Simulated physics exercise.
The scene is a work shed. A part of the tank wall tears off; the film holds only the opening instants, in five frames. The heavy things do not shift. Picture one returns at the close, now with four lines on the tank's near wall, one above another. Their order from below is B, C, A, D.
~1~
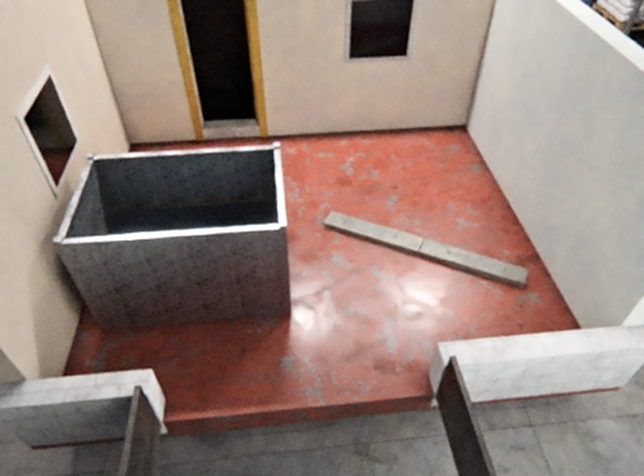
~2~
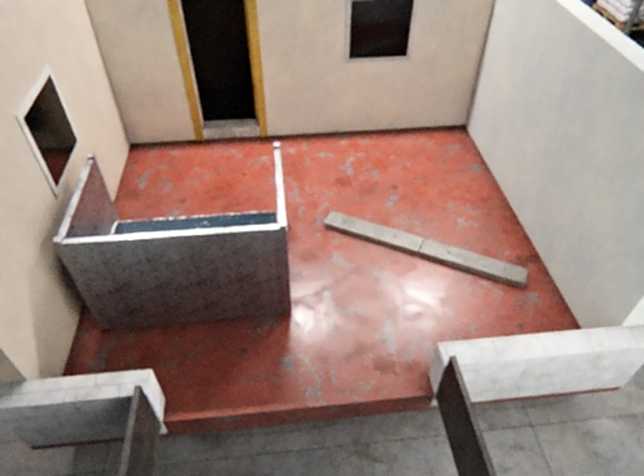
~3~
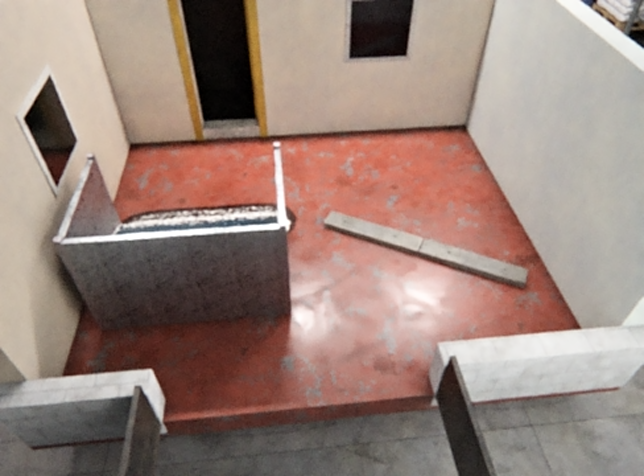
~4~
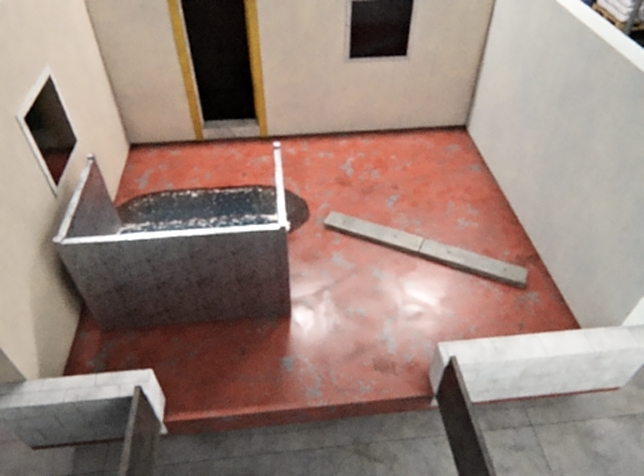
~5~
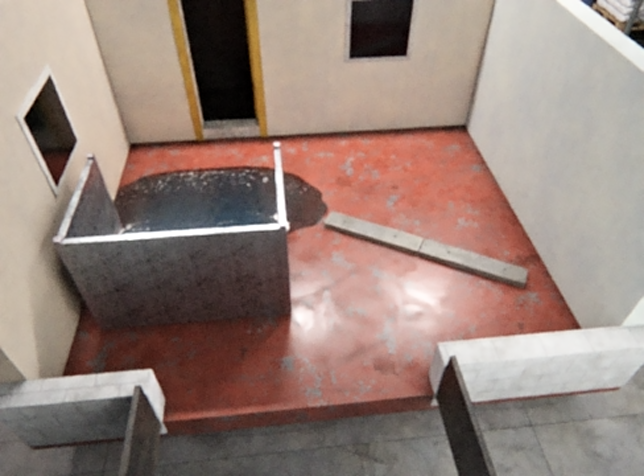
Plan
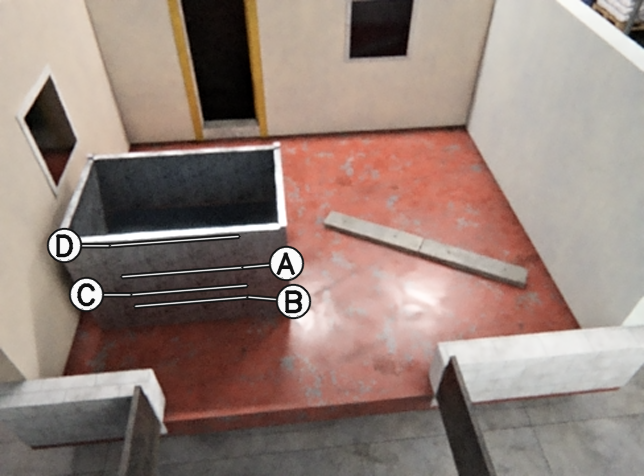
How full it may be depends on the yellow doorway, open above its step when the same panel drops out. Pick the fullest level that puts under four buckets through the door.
Choose B.
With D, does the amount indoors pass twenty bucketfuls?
Yes, it does.
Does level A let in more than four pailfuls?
Yes.
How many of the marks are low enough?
One.
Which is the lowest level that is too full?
Level C.
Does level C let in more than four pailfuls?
Yes, that goes wrong.
On the marked copy, A at (183, 272); B at (192, 301); C at (188, 290); D at (174, 241); from the bottom up B, C, A, D.
For level A, dozens of bucketfuls pour in.
For level B, a bucket or two gets in.
For level C, about 9 bucketfuls get in.
For level D, dozens of bucketfuls pour in.
